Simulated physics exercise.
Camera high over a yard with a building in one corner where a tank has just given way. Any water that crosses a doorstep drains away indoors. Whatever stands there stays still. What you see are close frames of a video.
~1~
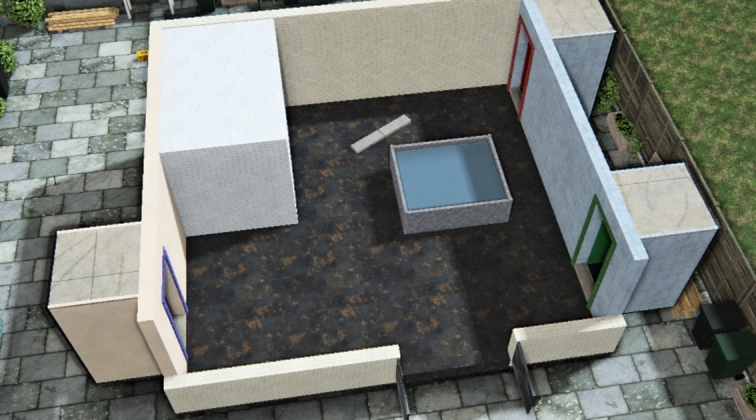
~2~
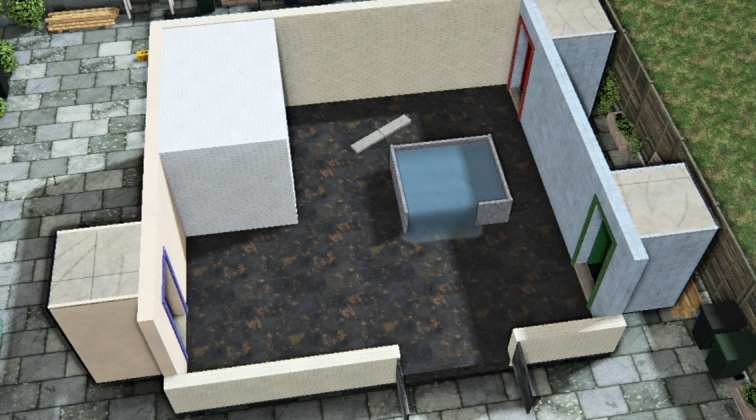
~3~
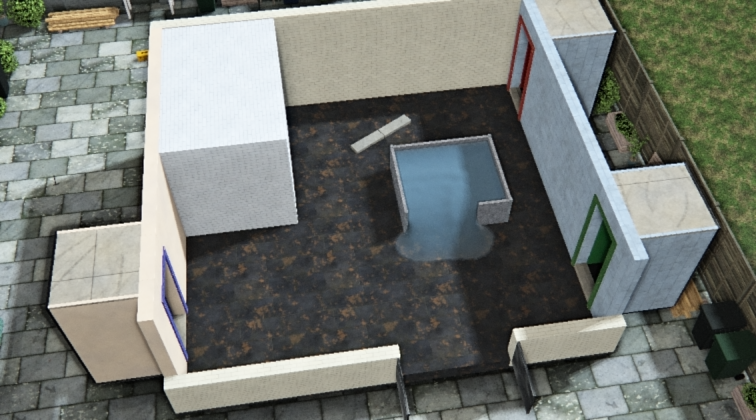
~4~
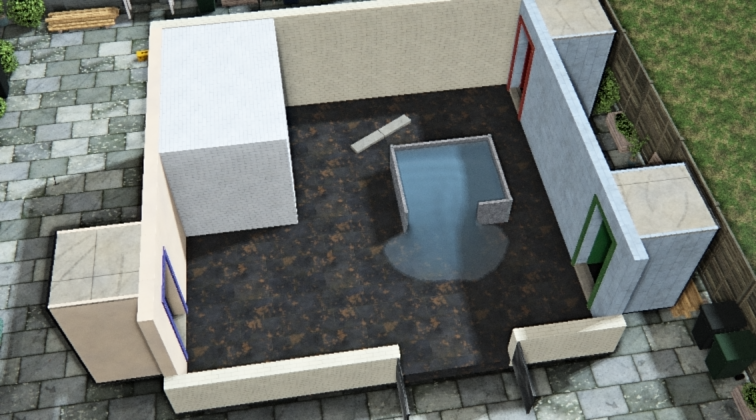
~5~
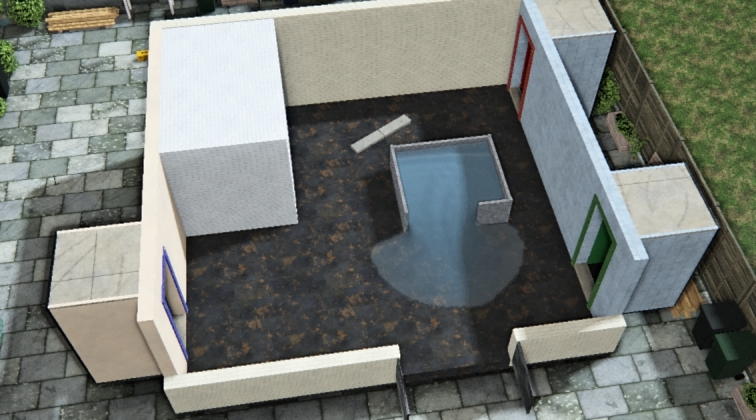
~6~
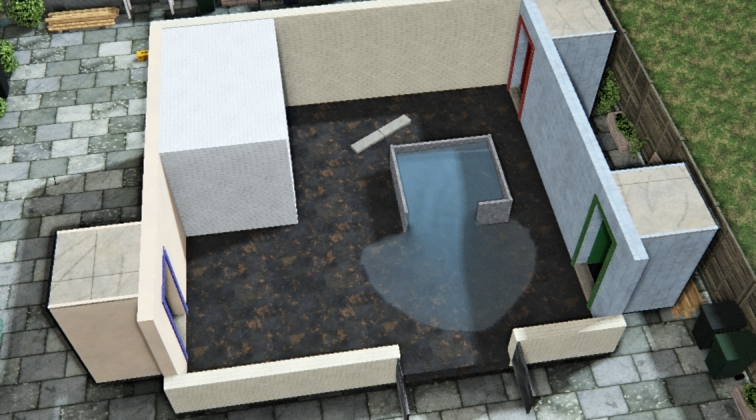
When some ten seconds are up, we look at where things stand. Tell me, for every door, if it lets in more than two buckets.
Green door: Never tops two buckets; blue door: Tops two buckets; red door: Never tops two buckets.
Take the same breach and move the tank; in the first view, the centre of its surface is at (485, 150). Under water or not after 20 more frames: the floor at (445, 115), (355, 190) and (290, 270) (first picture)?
Spared, spared, spared.
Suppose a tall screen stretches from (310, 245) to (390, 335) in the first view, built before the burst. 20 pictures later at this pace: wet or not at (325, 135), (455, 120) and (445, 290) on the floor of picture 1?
Spared, spared, then submerged.
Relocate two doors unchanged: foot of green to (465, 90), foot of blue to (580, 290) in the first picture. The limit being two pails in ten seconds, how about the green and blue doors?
Note: Green lets in too little; blue lets too much through.
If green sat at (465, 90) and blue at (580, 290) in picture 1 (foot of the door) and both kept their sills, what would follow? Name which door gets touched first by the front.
I'd go with the blue door.
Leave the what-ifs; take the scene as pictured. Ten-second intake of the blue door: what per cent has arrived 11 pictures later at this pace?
My guess is about 0 %.
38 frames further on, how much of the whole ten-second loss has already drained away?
Somewhere around 80 per cent, I'd say.
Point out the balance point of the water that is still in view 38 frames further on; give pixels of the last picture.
I'd mark it close to (417, 261).
A moment on, water covers 25 % of the floor; the green door not reached, the blue door not reached, the red door not reached.
Next, water covers 30 % of the floor; the green door wet at the sill, nothing in, the blue door not reached, the red door not reached.
Then, water covers 40 % of the floor; the green door wet at the sill, nothing in, the blue door wet at the sill, nothing in, the red door not reached.
Later, water covers 55 % of the floor; the green door under two buckets in, the blue door over two buckets in, the red door not reached.
In the end, water covers 75 % of the floor; the green door under two buckets in, the blue door over two buckets in, the red door wet at the sill, nothing in.
